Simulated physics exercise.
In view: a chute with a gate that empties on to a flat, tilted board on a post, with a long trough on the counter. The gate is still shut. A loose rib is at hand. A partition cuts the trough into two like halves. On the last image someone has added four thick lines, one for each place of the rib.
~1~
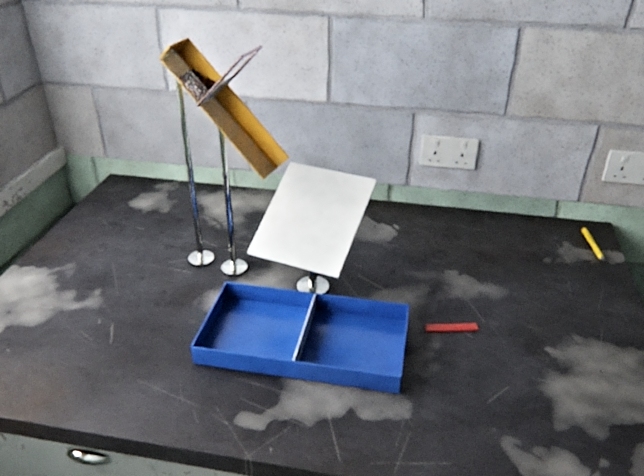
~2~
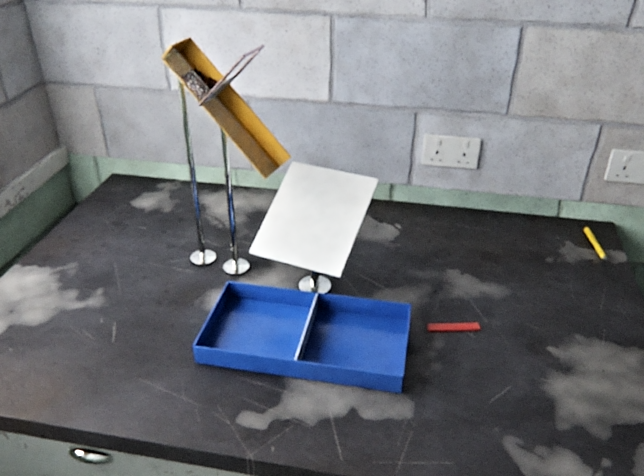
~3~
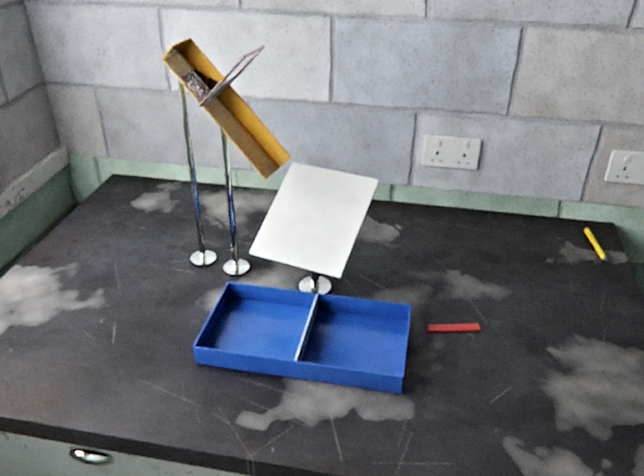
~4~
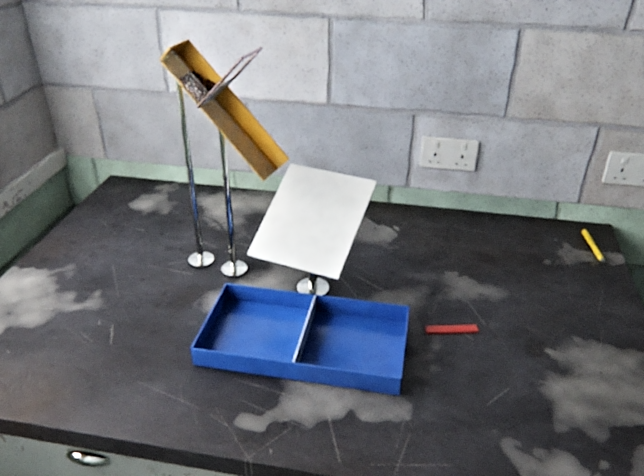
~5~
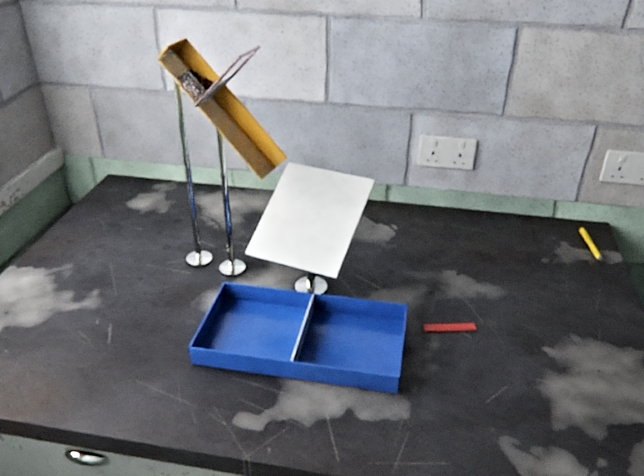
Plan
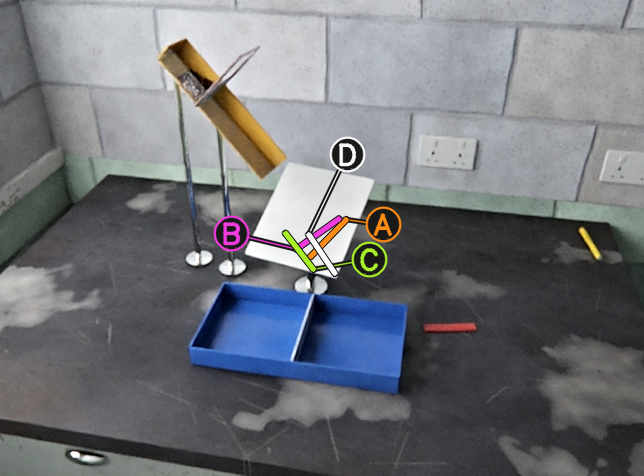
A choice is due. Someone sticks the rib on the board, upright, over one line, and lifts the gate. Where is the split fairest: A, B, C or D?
I would pick line D.
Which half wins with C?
The right half.
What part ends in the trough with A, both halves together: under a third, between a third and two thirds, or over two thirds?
It is over two thirds.
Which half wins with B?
Left.
On the marked copy, line A from (346, 219) to (310, 256); line B from (339, 218) to (296, 249); line C from (285, 233) to (313, 269); line D from (308, 234) to (334, 273).
Choosing A, of what is caught, almost all in the left half, about a tenth in the right.
Choosing B, of what is caught, the larger part in the left half, about a tenth in the right.
Choosing C, of what is caught, about a tenth in the left half, almost all in the right.
Choosing D, of what is caught, roughly a third in the left half, roughly two thirds in the right.
